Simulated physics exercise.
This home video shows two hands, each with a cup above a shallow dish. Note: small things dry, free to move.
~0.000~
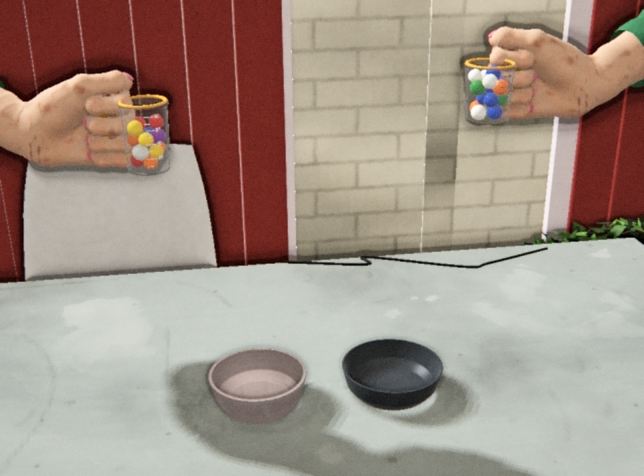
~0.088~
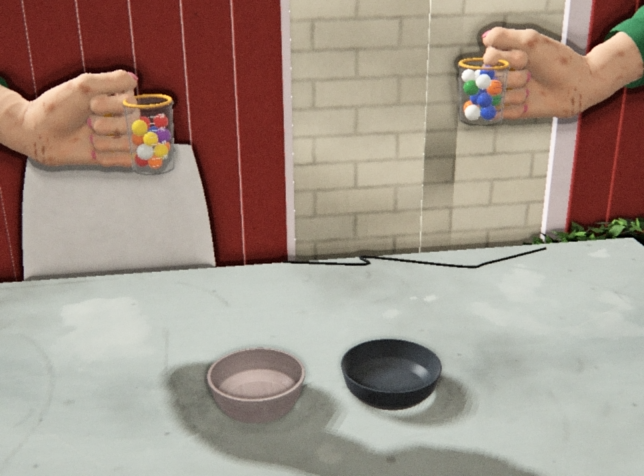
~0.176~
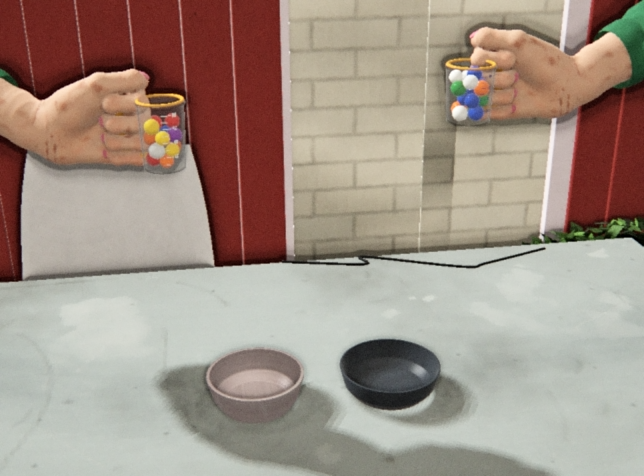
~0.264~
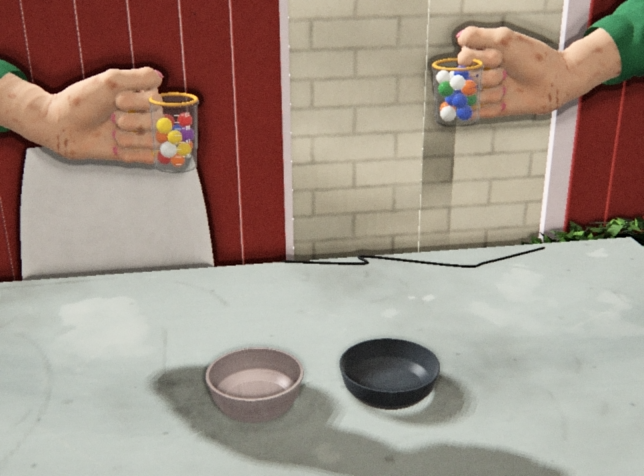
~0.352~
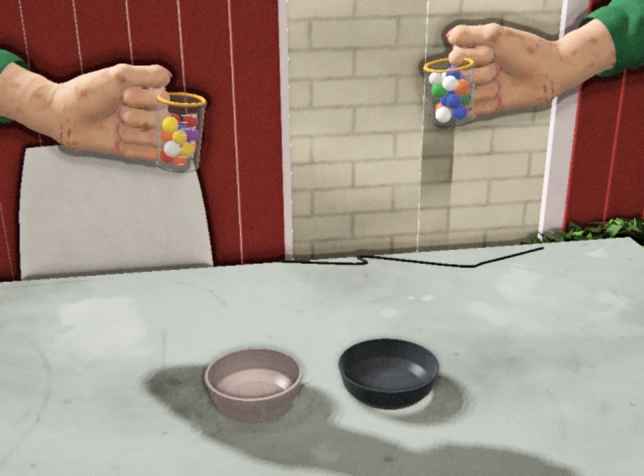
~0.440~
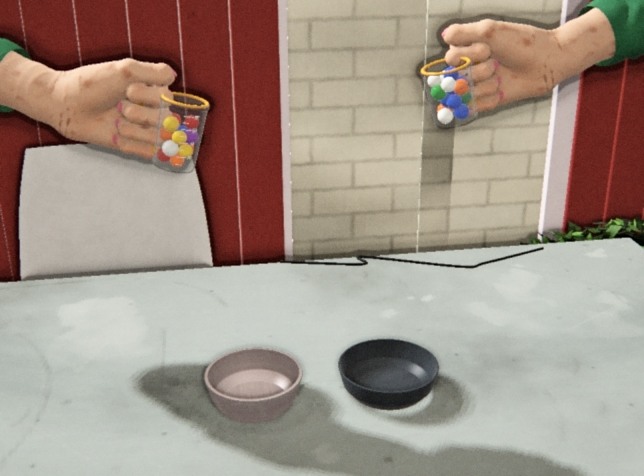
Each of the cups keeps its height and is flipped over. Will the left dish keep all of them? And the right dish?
Left dish: It is likely to finish incomplete with pieces gone; right dish: It is likely to finish incomplete with pieces gone.
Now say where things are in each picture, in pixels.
In the first picture, left dish at (262, 403), empty; left cup at (146, 136), holding gumballs, high above its dish; right dish at (404, 396), empty; right cup at (488, 92), holding glass marbles, high above its dish.
In the second picture, left cup at (151, 135), upright; right cup at (482, 92), upright.
In the third picture, left cup at (163, 134), upright; right cup at (469, 93), upright.
In the fourth picture, left cup at (175, 133), tipped 3°; right cup at (457, 93), tipped 3°.
In the fifth picture, left cup at (179, 133), tipped 8°; right cup at (451, 93), tipped 8°.
In the sixth picture, left dish at (258, 403); left cup at (179, 133), tipped 14°; right dish at (400, 395); right cup at (451, 93), tipped 14°.
Around 0.95 s, left, all still in the cup; right, all still in the cup.
Around 1.49 s, left, all still in the cup; right, nearly all still in the cup, a small part in the air.
Around 2.13 s, left, about a quarter in the dish, a small part outside the dish, about two thirds in the air; right, about a third in the dish, about two thirds in the air.
Finally (3.1 s), left, a small part in the dish, most outside the dish; right, about a quarter in the dish, most outside the dish.
